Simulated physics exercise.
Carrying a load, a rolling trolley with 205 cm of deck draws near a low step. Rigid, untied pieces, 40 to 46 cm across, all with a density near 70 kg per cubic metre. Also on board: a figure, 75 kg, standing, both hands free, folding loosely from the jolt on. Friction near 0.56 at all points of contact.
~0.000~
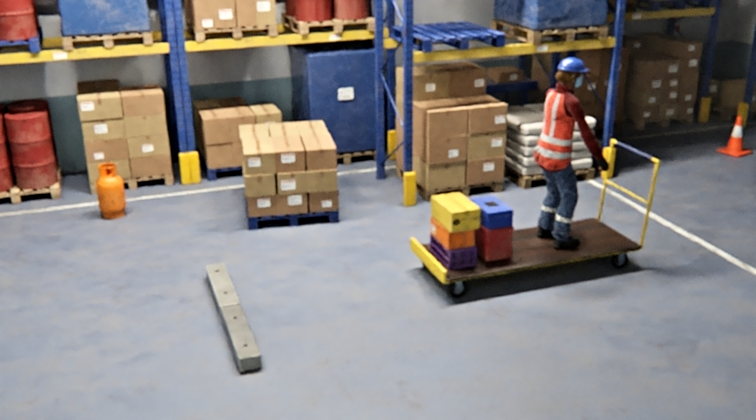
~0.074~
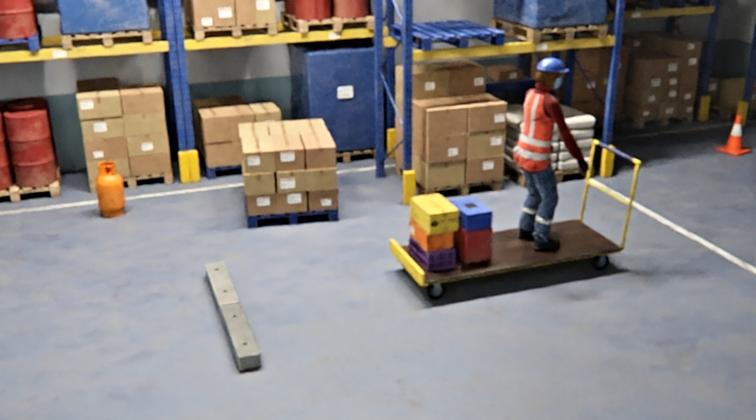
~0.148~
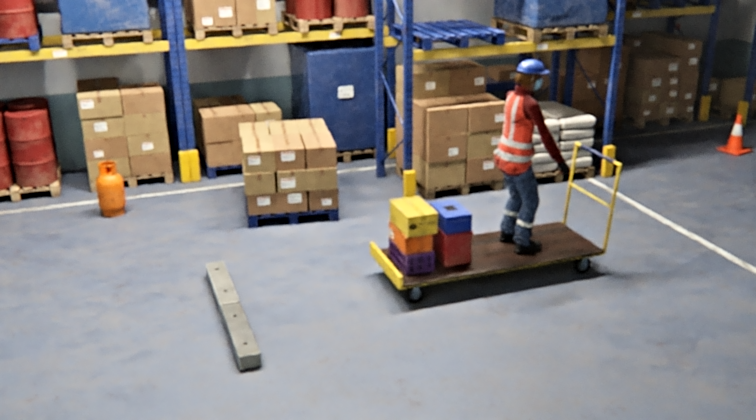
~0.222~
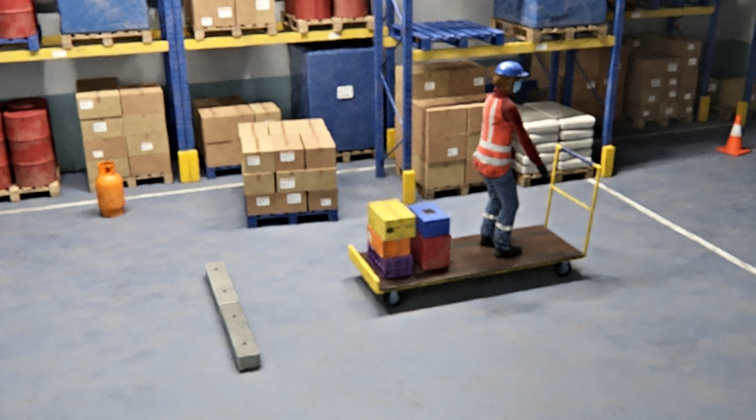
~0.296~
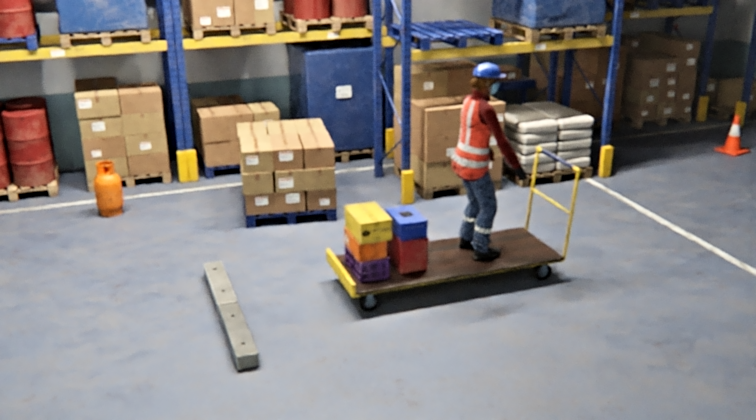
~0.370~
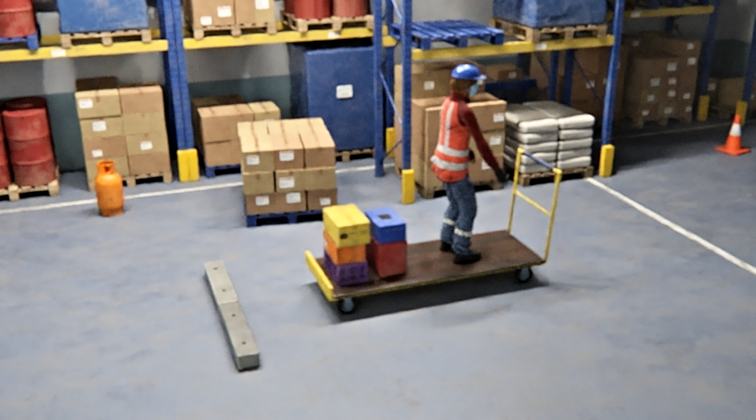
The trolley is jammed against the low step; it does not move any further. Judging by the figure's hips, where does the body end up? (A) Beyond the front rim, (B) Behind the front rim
A, beyond the front rim.
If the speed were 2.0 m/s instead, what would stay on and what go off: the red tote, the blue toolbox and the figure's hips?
Red - kept, blue - dropped, hips - kept.
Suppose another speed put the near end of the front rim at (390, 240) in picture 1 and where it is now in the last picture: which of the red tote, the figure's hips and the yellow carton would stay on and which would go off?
Then red on, hips on, yellow off.
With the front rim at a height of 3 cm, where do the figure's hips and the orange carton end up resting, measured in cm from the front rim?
Both go over - hips 30 cm past, orange 110 cm past.
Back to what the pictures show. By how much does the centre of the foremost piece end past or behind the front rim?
Past the rim by around 150 cm.
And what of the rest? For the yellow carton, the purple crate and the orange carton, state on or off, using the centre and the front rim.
Yellow: No longer aboard; purple: Still aboard; orange: No longer aboard.
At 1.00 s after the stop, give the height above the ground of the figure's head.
The head is roughly 20 cm up.
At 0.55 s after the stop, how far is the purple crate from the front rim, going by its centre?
Roughly 15 cm behind it.
The wheels strike at 0.65 s.
After 0.90 s the figure's hips are 54 cm behind the rim, near (285, 214) in the last picture's view.
After 1.20 s the figure's hips are 0 cm behind the rim, near (225, 260) in the last picture's view.
After 1.65 s the figure's hips are 30 cm past the rim, near (193, 294) in the last picture's view.
When all is still (4.6 s), past the rim, orange carton, blue toolbox, yellow carton and the figure's hips; behind it, red tote and purple crate.
